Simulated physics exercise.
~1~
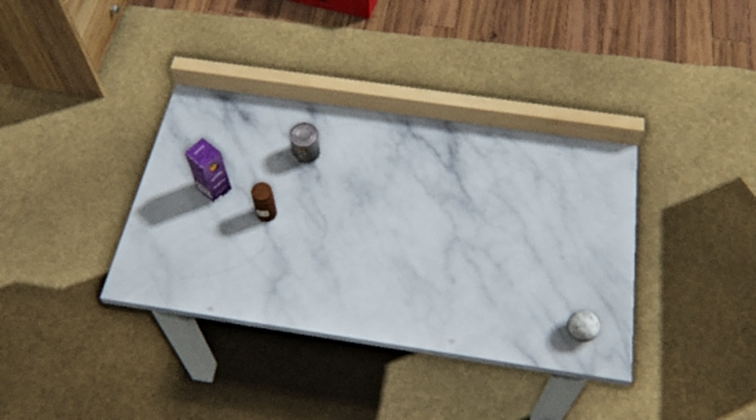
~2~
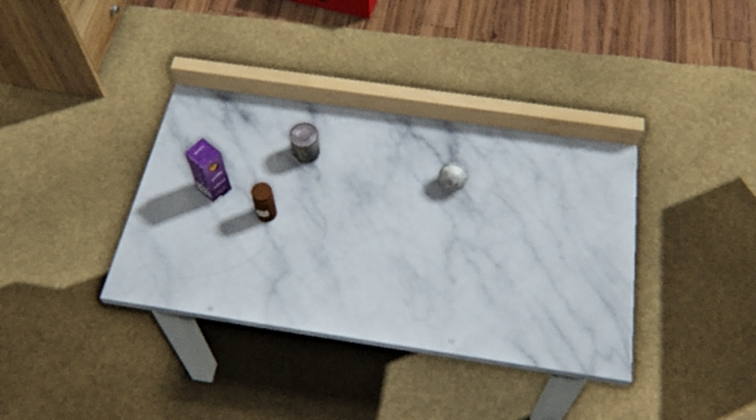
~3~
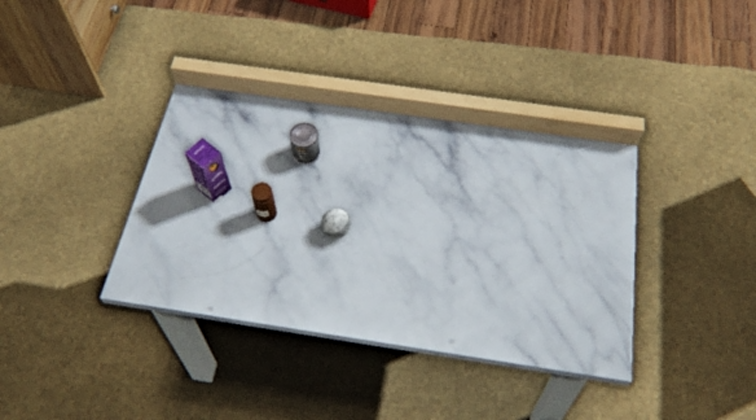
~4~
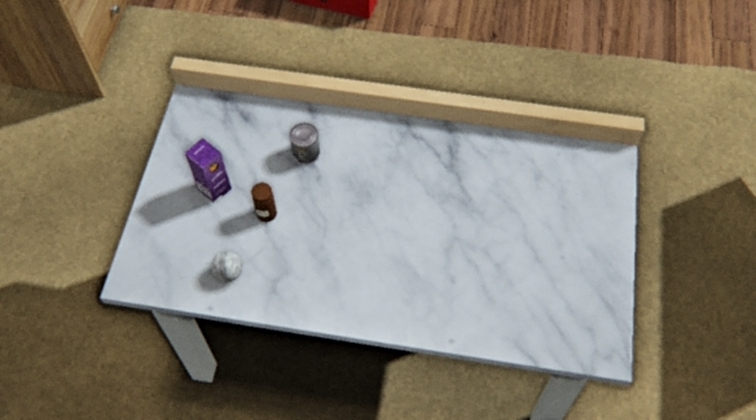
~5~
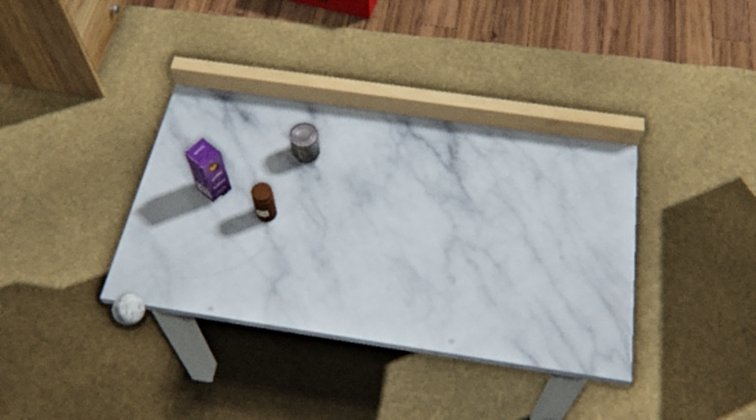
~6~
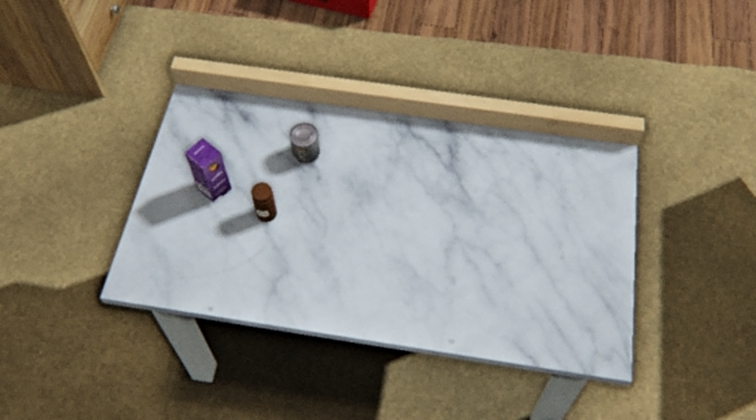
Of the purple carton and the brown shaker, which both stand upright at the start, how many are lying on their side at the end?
None of them are. The purple carton and the brown shaker are both still standing upright at the end.
